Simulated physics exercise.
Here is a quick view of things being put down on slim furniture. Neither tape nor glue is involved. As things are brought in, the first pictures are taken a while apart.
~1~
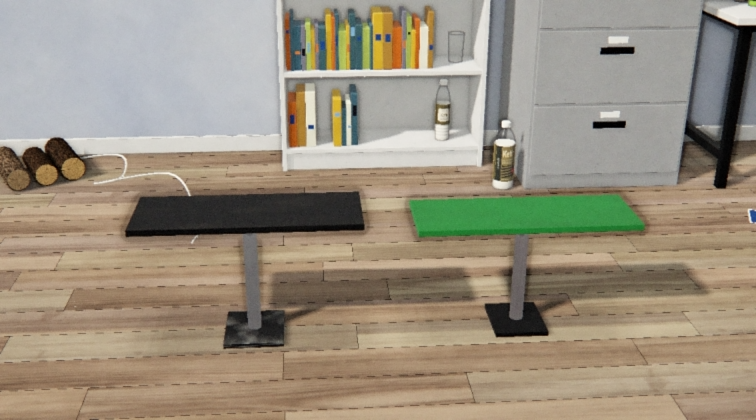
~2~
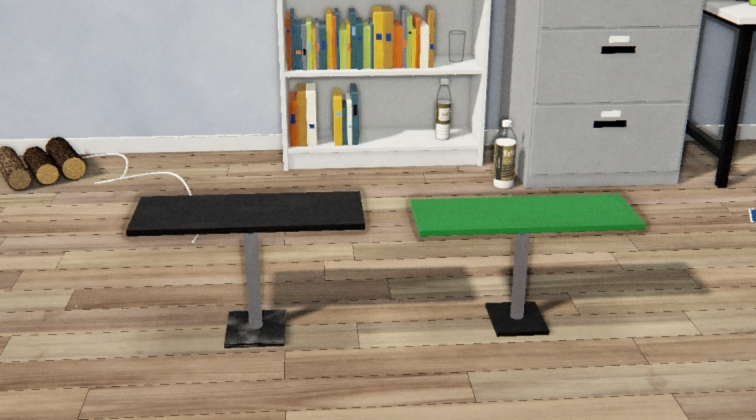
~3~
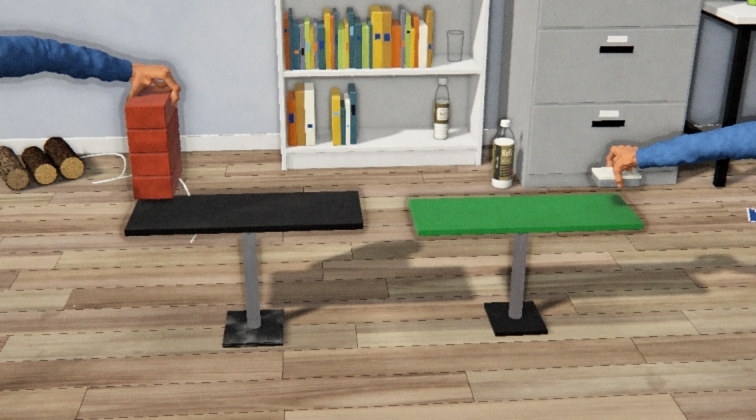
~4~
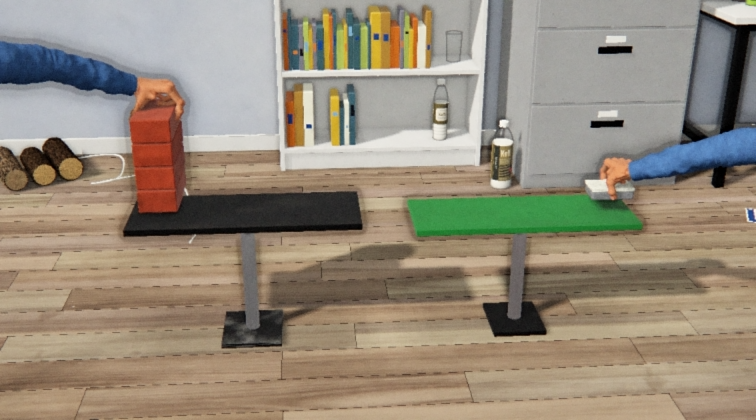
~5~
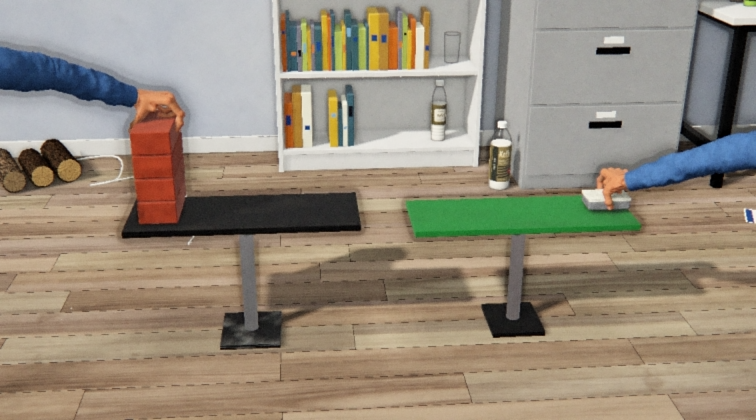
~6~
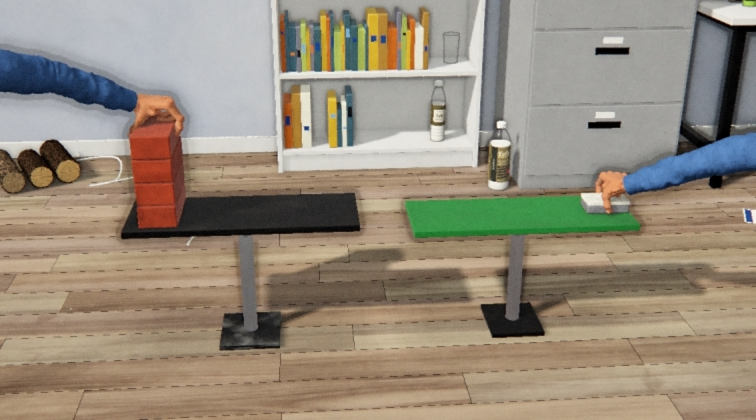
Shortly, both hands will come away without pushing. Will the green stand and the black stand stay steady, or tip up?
At the end, the green stand will keep upright by the look of it, the black stand won't keep upright by the look of it.
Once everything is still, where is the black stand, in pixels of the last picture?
Near (117, 253).
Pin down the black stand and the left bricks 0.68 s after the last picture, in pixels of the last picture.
My best guess is around (118, 252) for the first and (33, 292) for the second.
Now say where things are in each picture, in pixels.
In the first picture, green stand (524, 215); black stand (248, 213).
In the second picture, black stand (249, 213).
In the third picture, still on the way; green stand (523, 214); right sponge (616, 177).
In the fourth picture, still on the way; black stand (246, 213); left bricks (160, 154).
In the fifth picture, still on the way; green stand (520, 215); right sponge (606, 200).
In the sixth picture, in place, still held; green stand (519, 216); black stand (244, 215); left bricks (159, 170).
Then, 0.50 s on from there, green stand at rest near (519, 216); black stand turned 24° from its first pose near (187, 216).
Then, 0.68 s on from there, green stand at rest near (519, 216); black stand turned 57° from its first pose near (118, 252).
In the end, the green stand keeps steady, near (519, 216); the black stand goes over, near (117, 253).
